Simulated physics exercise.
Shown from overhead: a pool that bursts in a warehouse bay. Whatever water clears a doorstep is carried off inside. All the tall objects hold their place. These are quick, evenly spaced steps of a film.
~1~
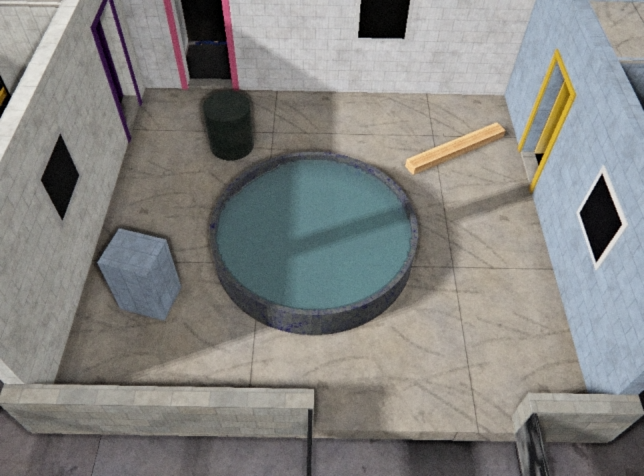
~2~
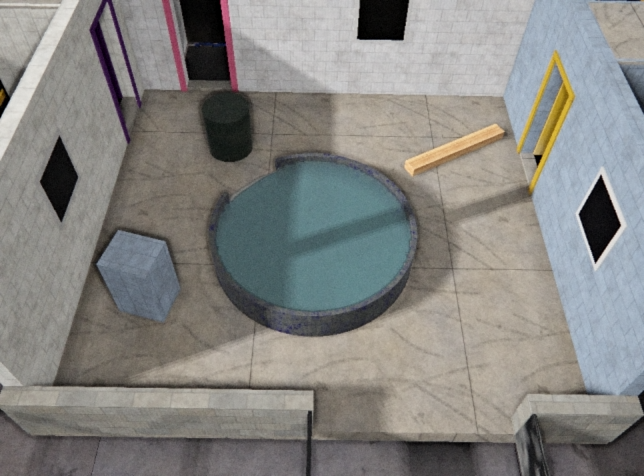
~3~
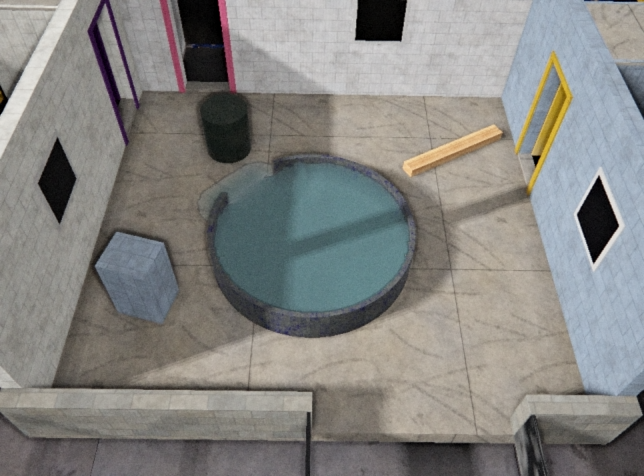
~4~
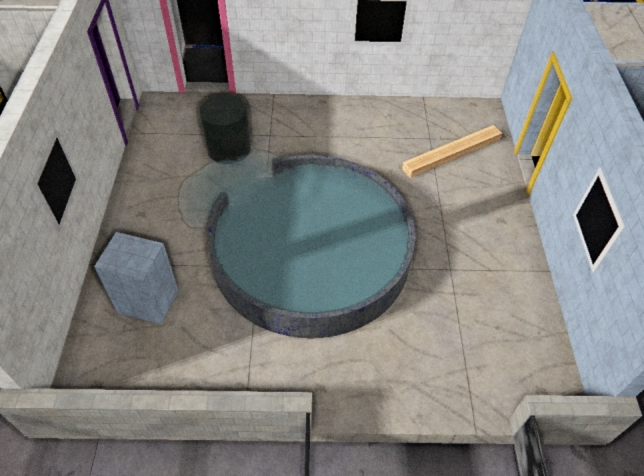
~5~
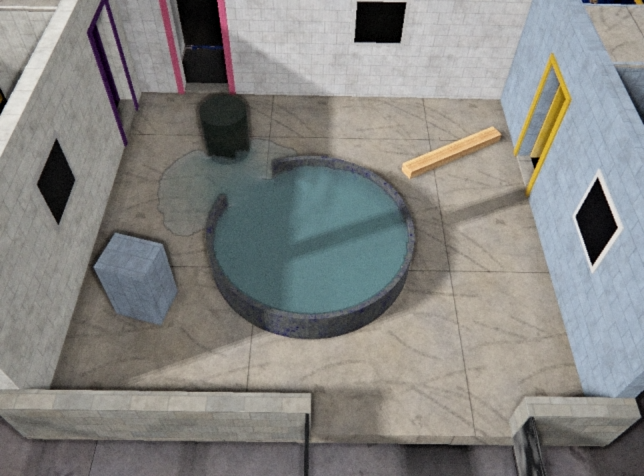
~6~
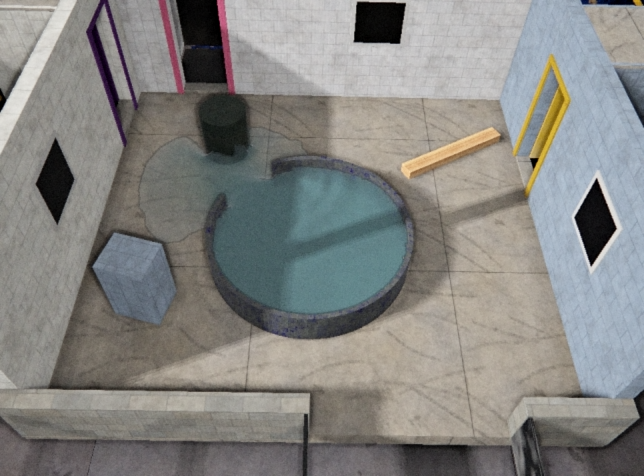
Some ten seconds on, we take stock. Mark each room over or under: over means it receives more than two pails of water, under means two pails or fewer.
Purple door - under; yellow door - under; pink door - over.
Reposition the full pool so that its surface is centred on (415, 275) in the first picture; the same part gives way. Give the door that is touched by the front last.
That would be the yellow one, I say.
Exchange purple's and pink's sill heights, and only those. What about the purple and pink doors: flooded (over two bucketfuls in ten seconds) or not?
Okay, so purple gets too much, and pink doesn't reach it.
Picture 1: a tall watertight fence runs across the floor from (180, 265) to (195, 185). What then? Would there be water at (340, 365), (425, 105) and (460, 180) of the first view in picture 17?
Lab note - spot 1 parched, spot 2 parched, spot 3 parched.
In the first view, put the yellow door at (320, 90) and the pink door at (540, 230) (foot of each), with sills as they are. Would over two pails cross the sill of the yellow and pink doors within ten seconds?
Note: Yellow lets too much through; pink lets in too little.
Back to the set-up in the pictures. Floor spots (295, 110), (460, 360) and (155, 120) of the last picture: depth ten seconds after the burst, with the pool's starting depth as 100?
About 14, 4 and 25 percent, in that order.
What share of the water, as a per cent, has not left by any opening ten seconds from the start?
98 per cent.
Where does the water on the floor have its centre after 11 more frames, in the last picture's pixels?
It's close to (274, 223).
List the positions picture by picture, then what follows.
The first picture shows the round pool at (314, 228) is whole and still.
In the second picture, water pours out on the round pool's far side and has run to a hidden place.
In the third picture, the front is at a hidden place, out from the gap on the round pool's far side.
In the fourth picture, water pours out on the round pool's far side and has run to (188, 181).
In the fifth picture, water pours out on the round pool's far side and has run to (178, 165).
In the sixth picture, water pours out on the round pool's far side and has run to (164, 150).
A moment on, water covers 15 % of the floor; the purple door wet at the sill, nothing in, the yellow door not reached, the pink door not reached.
Next, water covers 25 % of the floor; the purple door wet at the sill, nothing in, the yellow door not reached, the pink door wet at the sill, nothing in.
Then, water covers 40 % of the floor; the purple door wet at the sill, nothing in, the yellow door not reached, the pink door under two buckets in.
Later, water covers 65 % of the floor; the purple door wet at the sill, nothing in, the yellow door wet at the sill, nothing in, the pink door over two buckets in.
In the end, water covers 95 % of the floor; the purple door wet at the sill, nothing in, the yellow door wet at the sill, nothing in, the pink door far over two buckets in.
